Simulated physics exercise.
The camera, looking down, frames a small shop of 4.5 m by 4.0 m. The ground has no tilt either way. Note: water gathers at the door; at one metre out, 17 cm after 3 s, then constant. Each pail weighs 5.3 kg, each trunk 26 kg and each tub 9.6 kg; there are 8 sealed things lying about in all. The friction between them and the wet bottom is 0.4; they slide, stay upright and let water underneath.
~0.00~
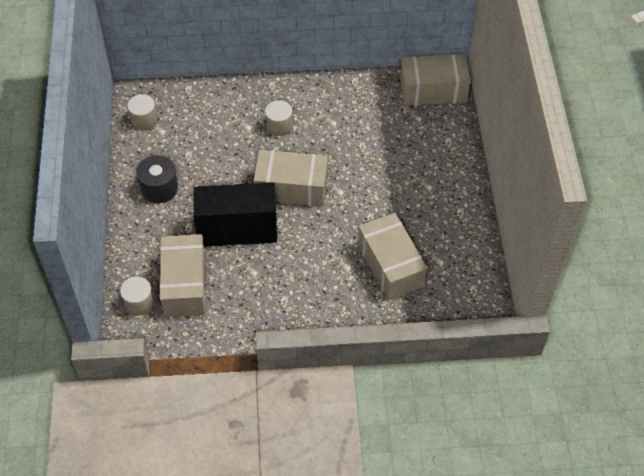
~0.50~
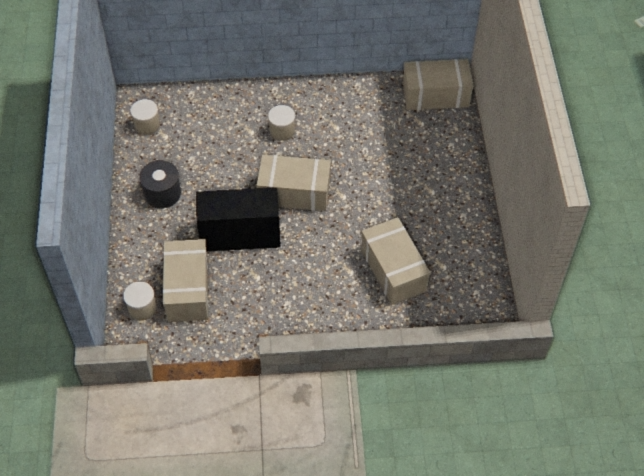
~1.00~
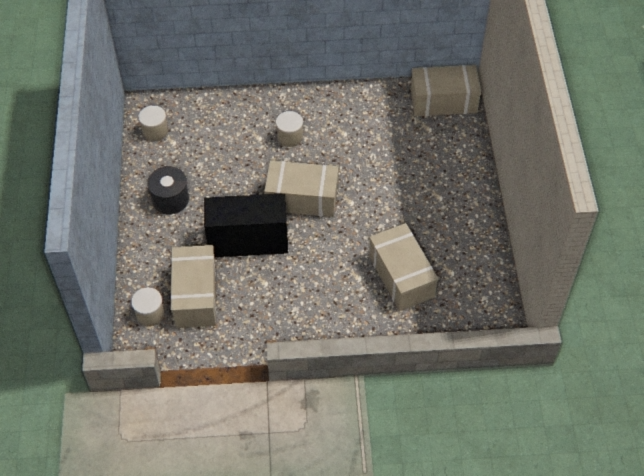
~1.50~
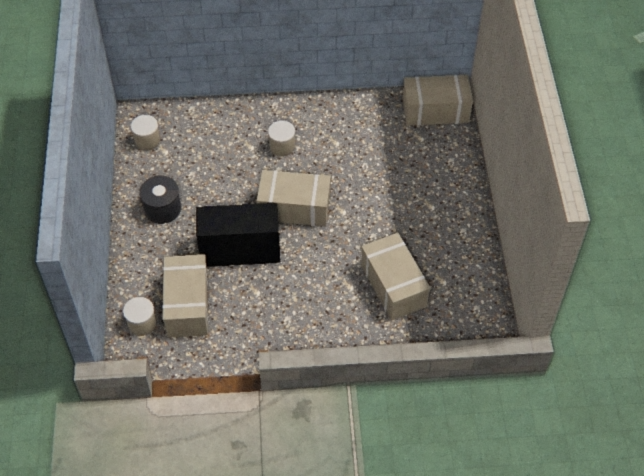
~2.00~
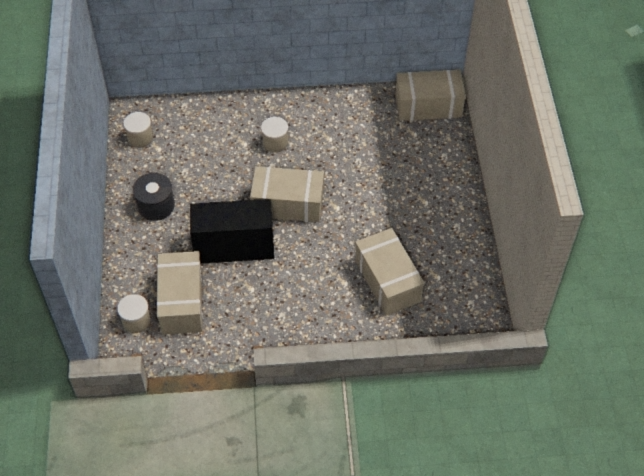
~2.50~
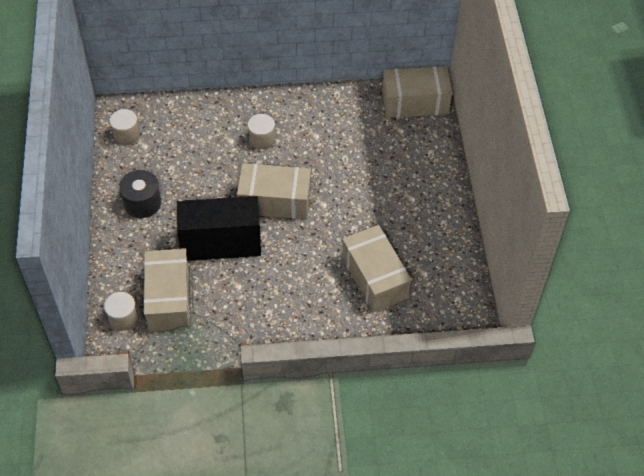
In the video, a high view shows taped boxes, pale tubs, a dark round object and a black block on a walled gravel floor. The view shifts slightly, the objects stay put, and a faint wet patch appears inside the doorway.
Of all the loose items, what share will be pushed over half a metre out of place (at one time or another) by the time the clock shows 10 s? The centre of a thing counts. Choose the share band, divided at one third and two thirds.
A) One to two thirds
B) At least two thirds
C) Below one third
(A) One to two thirds.
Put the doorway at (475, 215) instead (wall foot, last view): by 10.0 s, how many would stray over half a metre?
Count: 1.
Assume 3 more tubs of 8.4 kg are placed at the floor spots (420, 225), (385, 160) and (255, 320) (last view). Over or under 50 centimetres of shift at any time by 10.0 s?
Taking them in order, the first is within that distance, the second is within that distance and the third is beyond that distance.
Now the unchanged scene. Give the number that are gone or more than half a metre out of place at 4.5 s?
1 in all.
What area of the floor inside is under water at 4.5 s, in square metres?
About 4.5 m2.
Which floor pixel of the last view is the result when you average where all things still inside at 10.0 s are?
At about (240, 142).
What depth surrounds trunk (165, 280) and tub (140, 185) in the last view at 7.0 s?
Depths: Near 8 cm, then near 4 cm.
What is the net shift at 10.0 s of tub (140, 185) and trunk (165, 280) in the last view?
150 cm and 250 cm respectively.
After 3.5 s 0 of 8 are over 50 cm from their spots; 0 afloat.
After 4.5 s 1 of 8 are over 50 cm from their spots; 0 afloat.
After 7.0 s 2 of 8 are over 50 cm from their spots; 1 afloat.
After 10.0 s 4 of 8 are over 50 cm from their spots, and 4 have been at some point; 4 afloat.
